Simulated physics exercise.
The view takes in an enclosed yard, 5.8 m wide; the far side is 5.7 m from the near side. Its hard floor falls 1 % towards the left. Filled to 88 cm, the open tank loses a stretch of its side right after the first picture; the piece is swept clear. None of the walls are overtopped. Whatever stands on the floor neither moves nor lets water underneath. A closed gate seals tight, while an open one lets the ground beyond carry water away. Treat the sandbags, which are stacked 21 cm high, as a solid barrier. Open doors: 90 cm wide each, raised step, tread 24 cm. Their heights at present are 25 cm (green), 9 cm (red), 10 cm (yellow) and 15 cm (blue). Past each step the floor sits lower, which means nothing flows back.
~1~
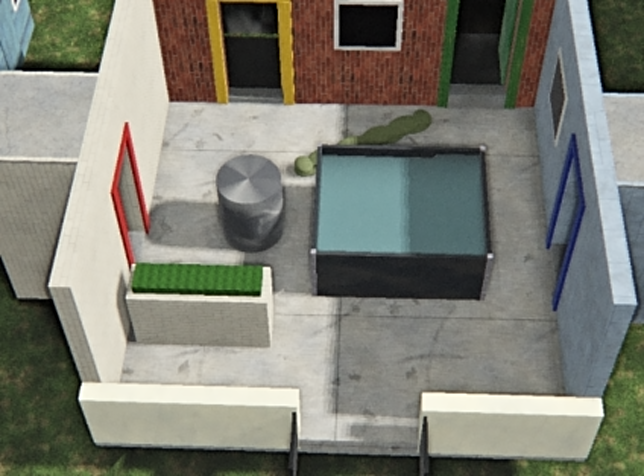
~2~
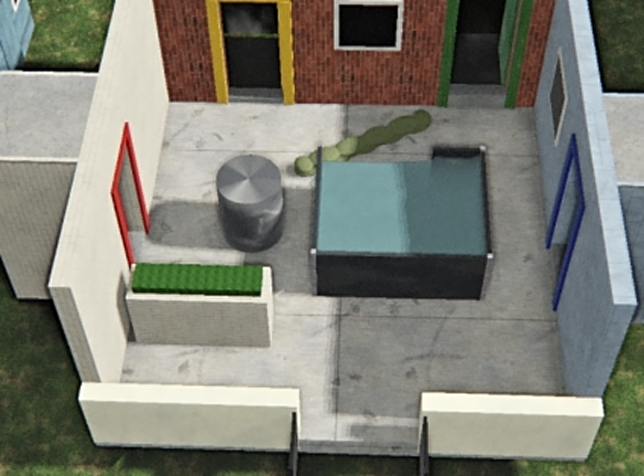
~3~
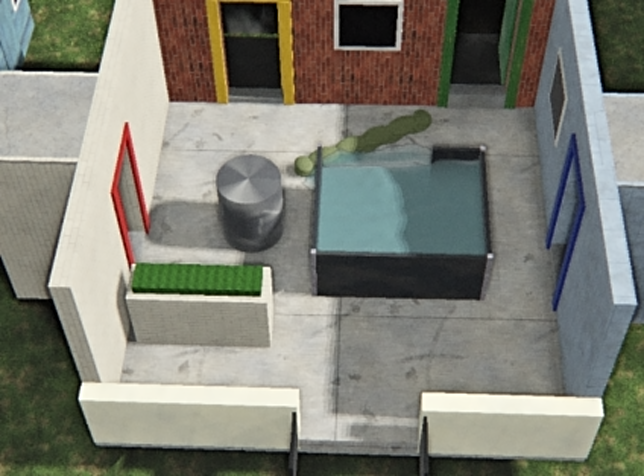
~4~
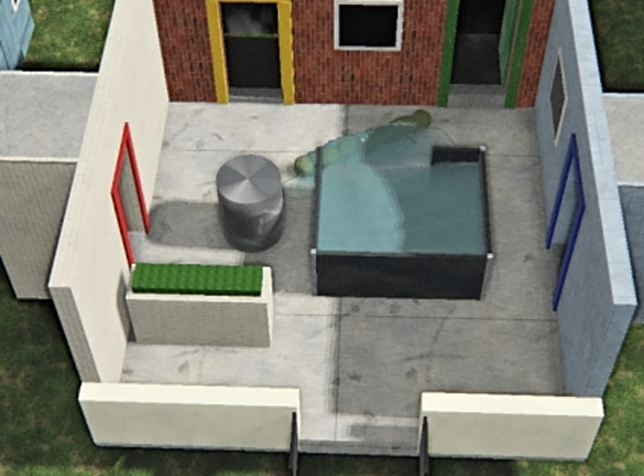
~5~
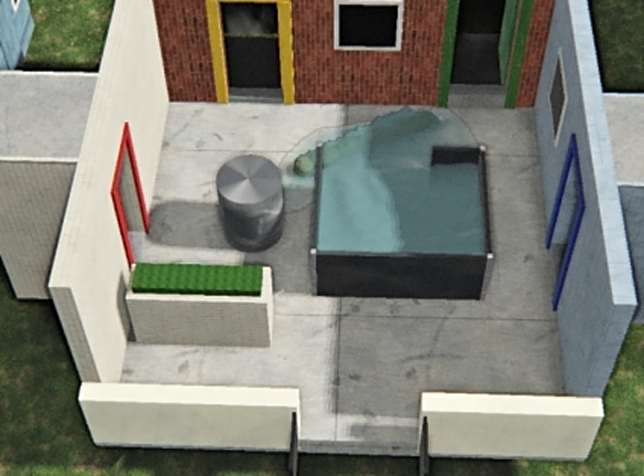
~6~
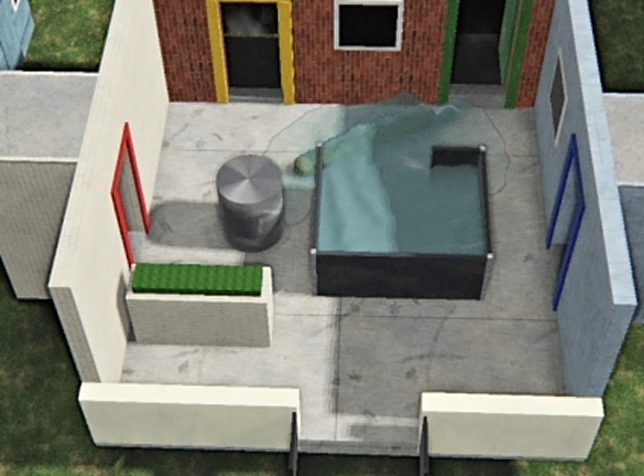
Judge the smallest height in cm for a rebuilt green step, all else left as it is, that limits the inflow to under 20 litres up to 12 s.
Roughly 31 cm at the least.
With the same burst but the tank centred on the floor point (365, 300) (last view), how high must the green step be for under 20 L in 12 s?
You'd need some 25 cm.
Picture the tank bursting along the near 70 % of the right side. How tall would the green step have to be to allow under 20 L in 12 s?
Then the minimum is about 21 cm.
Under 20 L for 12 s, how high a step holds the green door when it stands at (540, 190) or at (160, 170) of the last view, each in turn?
Minimums: Roughly 19 cm and 19 cm.
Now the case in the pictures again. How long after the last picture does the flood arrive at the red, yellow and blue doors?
The red door at 1.6 seconds, the yellow door at 0.4 seconds, the blue door at 1.5 seconds.
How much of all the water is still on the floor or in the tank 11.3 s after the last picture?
About 86 %.
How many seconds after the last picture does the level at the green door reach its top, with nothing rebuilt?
Approximately 1.4 s.
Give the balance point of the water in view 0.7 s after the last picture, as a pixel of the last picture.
Near (390, 194).
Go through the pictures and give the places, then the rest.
The first frame shows the open tank at (401, 203) is whole and still, 88 cm deep; the green door at (482, 59) is dry.
In the second frame, the gap is on the far side, the front 0.4 m out at a hidden place; the back of the open tank holds 88 cm.
In the third frame, the gap is on the far side, the front 0.9 m out at a hidden place; the back of the open tank holds 87 cm.
In the fourth frame, water pours out on the far side and has run 1.3 m, to (430, 130); about 20 cm deep outside, 80 cm at the back.
In the fifth frame, the gap is on the far side, the front 1.7 m out at (445, 111); the back of the open tank holds 75 cm.
In the sixth frame, the front is at (479, 108), 2.0 m from the gap on the far side; 5.7 m2 of floor is wet, 75 cm left at the back; water is at the green door at (482, 59).
Then, 0.7 s after the last picture water covers 30 % of the floor, deepest (65 cm) near (533, 112); 32 cm at the green door, 14 litres in over its 25 cm step.
Then, 2.3 s after the last picture water covers 65 % of the floor, deepest (34 cm) near (501, 137); 33 cm at the green door, 54 litres in over its 25 cm step.
Then, 11.3 s after the last picture water covers 95 % of the floor, deepest (17 cm) near (115, 417); 10 cm at the green door, 67 litres in over its 25 cm step.
At the green door as built, the water peaked near 35 cm, 1.3 s after the last picture.
Run again over the same 12 s with other heights there, 38 litres in over 28 cm, 3 litres over 38.5 cm. The limit of 20 litres is kept from about 31 cm up.
